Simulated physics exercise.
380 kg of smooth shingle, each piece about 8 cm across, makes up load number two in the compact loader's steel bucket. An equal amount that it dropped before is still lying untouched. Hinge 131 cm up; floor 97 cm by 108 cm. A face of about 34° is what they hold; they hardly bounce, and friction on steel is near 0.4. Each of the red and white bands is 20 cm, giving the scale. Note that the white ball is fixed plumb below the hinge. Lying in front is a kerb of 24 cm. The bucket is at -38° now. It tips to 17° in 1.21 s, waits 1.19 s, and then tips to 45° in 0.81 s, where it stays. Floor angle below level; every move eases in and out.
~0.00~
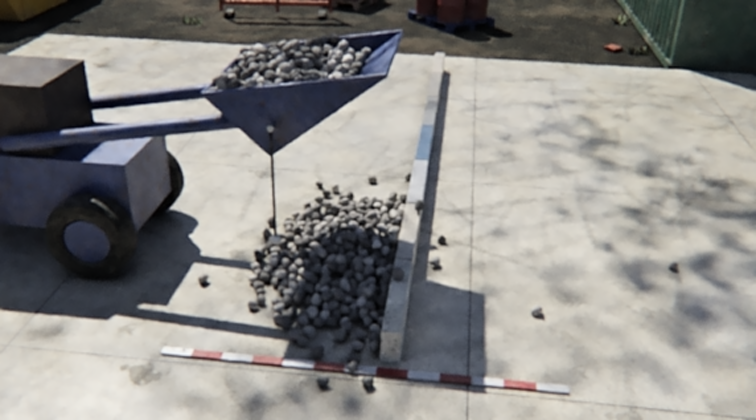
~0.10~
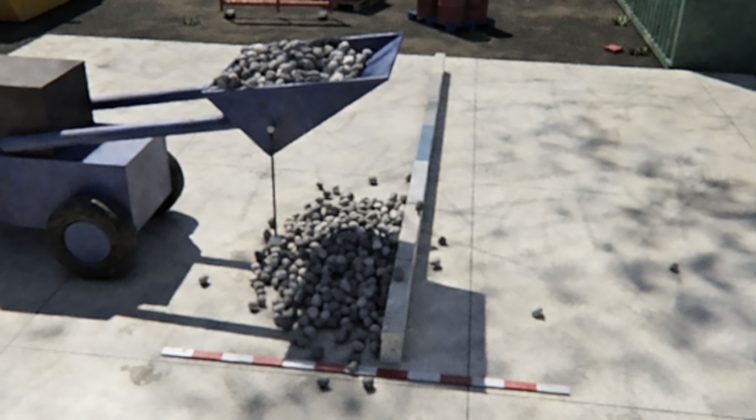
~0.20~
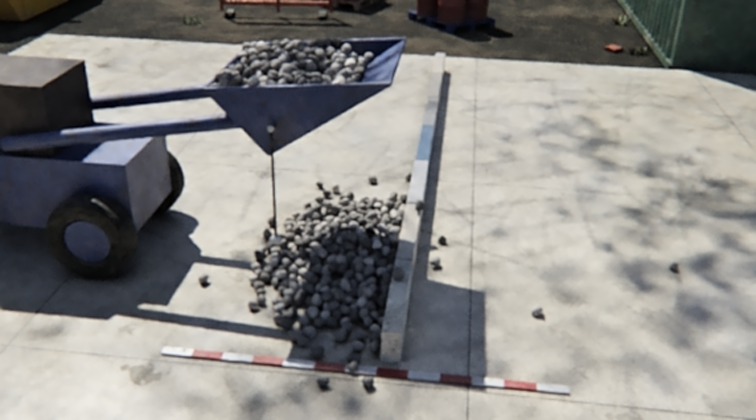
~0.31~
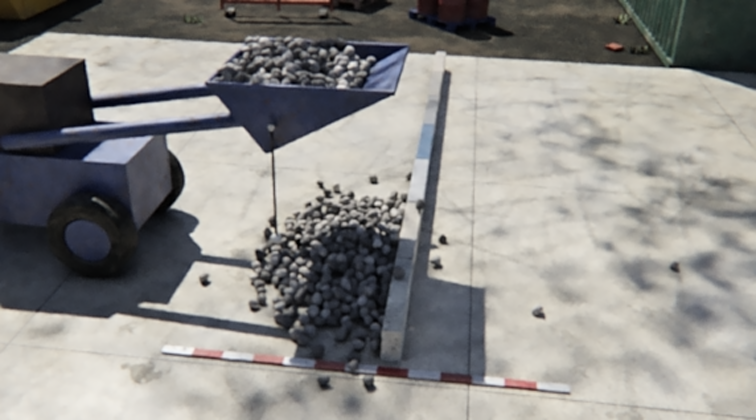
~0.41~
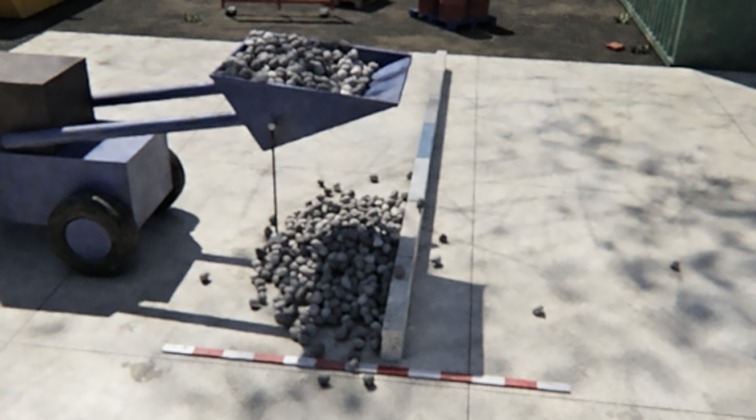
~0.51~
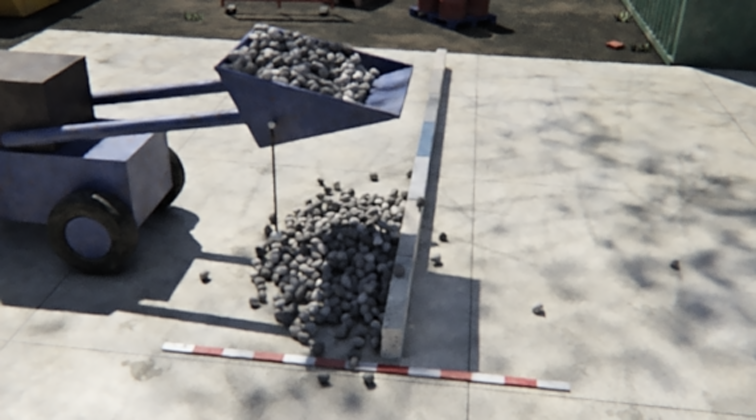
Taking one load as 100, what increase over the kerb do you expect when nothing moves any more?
82 out of 100.
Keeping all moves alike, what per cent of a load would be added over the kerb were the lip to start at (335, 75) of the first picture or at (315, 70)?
Around 35 and 15 percent respectively.
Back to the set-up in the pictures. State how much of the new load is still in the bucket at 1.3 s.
Estimate: 95 % remaining inside, roughly.
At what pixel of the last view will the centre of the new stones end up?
Their middle is at about (451, 255).
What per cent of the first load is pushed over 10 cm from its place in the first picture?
Roughly 0 % of them.
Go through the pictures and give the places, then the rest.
In the first picture, the bucket is at -38°, its lip at (386, 76); the top of the load is at (323, 47). The earlier load is highest near (375, 235), 27 cm above ground level, 99 % on this side of the kerb, 1 % over the kerb.
The second picture shows lip at (388, 79), floor tilted -37°, highest stones at (324, 48); the stones move at 0.1 m/s on average.
The third picture shows lip at (391, 85), floor tilted -34°, highest stones at (305, 47); the stones move at 0.2 m/s on average.
In the fourth picture, the bucket is at -29°, its lip at (394, 93); the top of the load is at (291, 45); the stones move at 0.2 m/s on average.
The fifth picture shows lip at (398, 105), floor tilted -23°, highest stones at (261, 40); the stones move at 0.2 m/s on average.
In the sixth picture, the bucket is at -17°, its lip at (400, 117); the top of the load is at (266, 34); the stones move at 0.3 m/s on average.
After 0.9 s the floor is at 9°; in per cent of one load, 100 in the bucket, 99 on this side of the kerb, 1 over the kerb; the foremost stones are at (463, 260).
After 1.3 s the floor is at 17°; in per cent of one load, 96 in the bucket, 103 on this side of the kerb, 1 over the kerb; the foremost stones are at (469, 240).
After 3.7 s the floor is at 45°; in per cent of one load, 0 in the bucket, 117 on this side of the kerb, 83 over the kerb; the foremost stones are at (612, 266).
After 6.2 s the floor is at 45°; in per cent of one load, 0 in the bucket, 117 on this side of the kerb, 83 over the kerb; the foremost stones are at (612, 266). Net gain over the kerb, 82.
